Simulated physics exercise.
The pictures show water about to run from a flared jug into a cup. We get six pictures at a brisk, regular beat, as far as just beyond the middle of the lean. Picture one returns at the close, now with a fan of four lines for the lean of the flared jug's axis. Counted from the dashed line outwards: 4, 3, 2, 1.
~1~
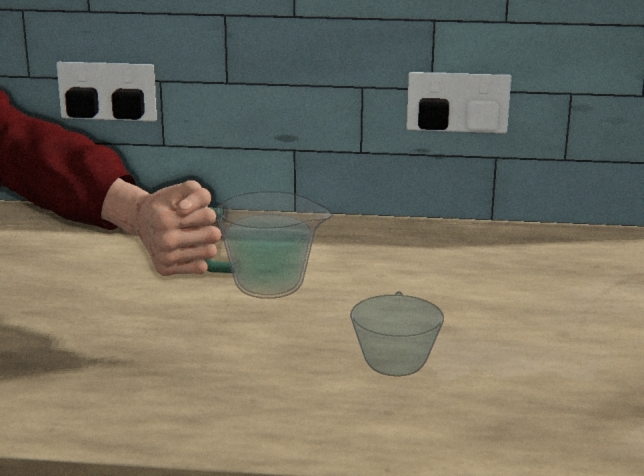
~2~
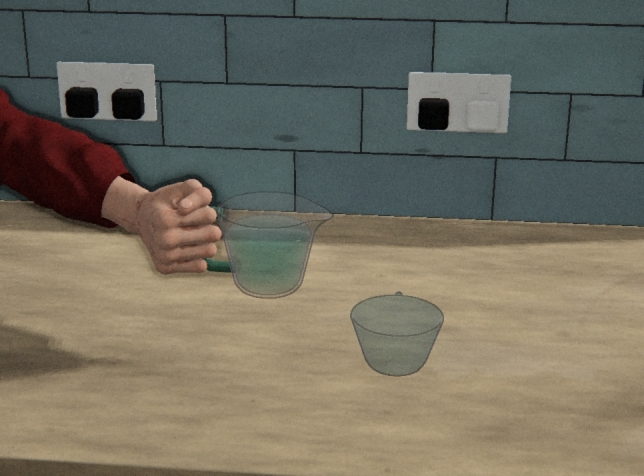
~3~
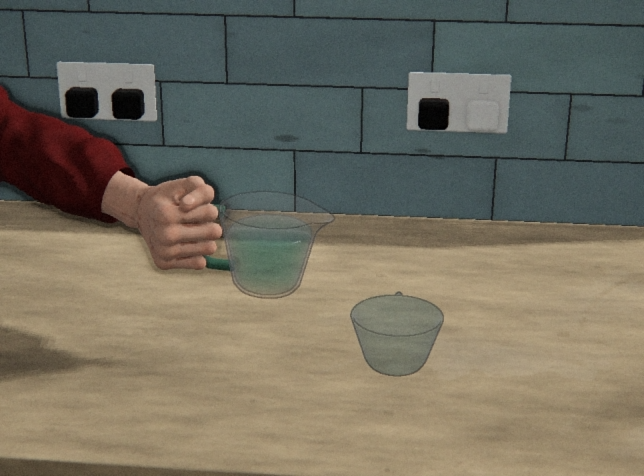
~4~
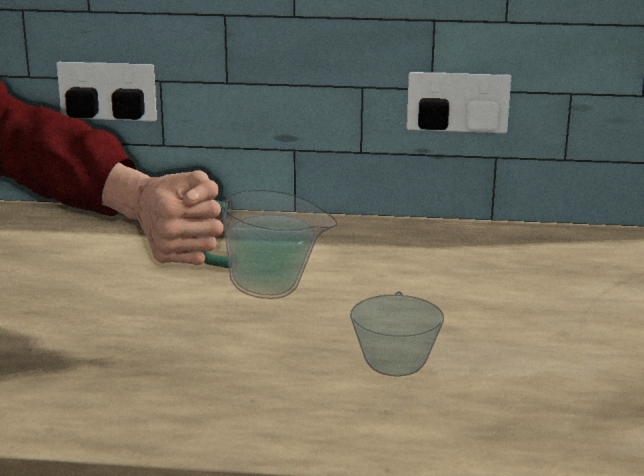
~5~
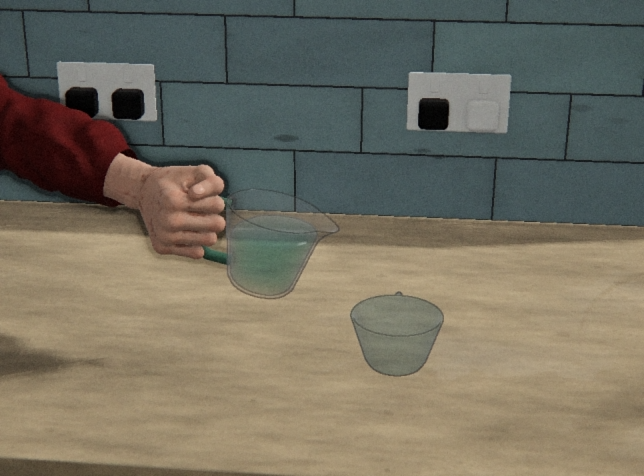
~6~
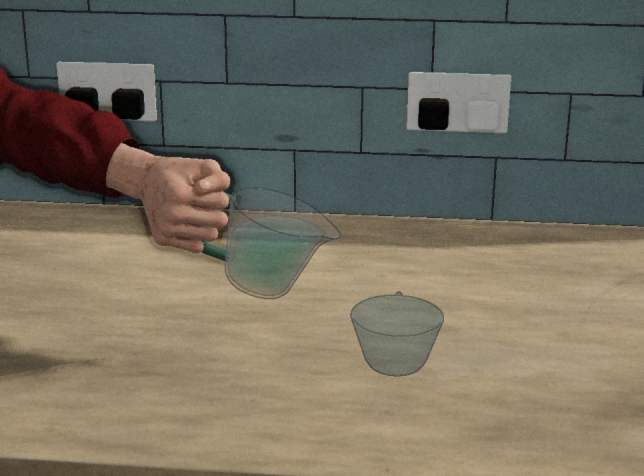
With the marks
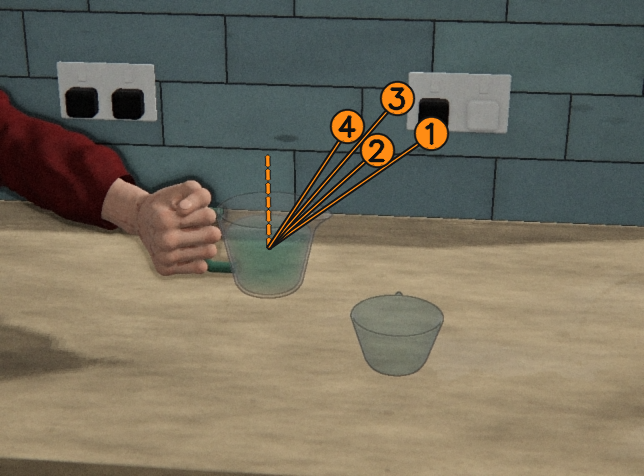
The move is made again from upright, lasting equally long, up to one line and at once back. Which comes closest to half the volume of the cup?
The answer is mark 1.
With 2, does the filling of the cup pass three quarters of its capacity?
No, less.
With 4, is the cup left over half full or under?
Under.
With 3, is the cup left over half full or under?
Under half.
In orange, 1 at (417, 144); 2 at (364, 161); 3 at (386, 112); 4 at (339, 141).
With 1, the cup ends with about 52 % of what it can hold; 3 % of the water is spilt.
With 2, the cup ends with about 36 % of what it can hold; 3 % of the water is spilt.
With 3, the cup ends with about 23 % of what it can hold.
With 4, the cup ends with about 11 % of what it can hold.
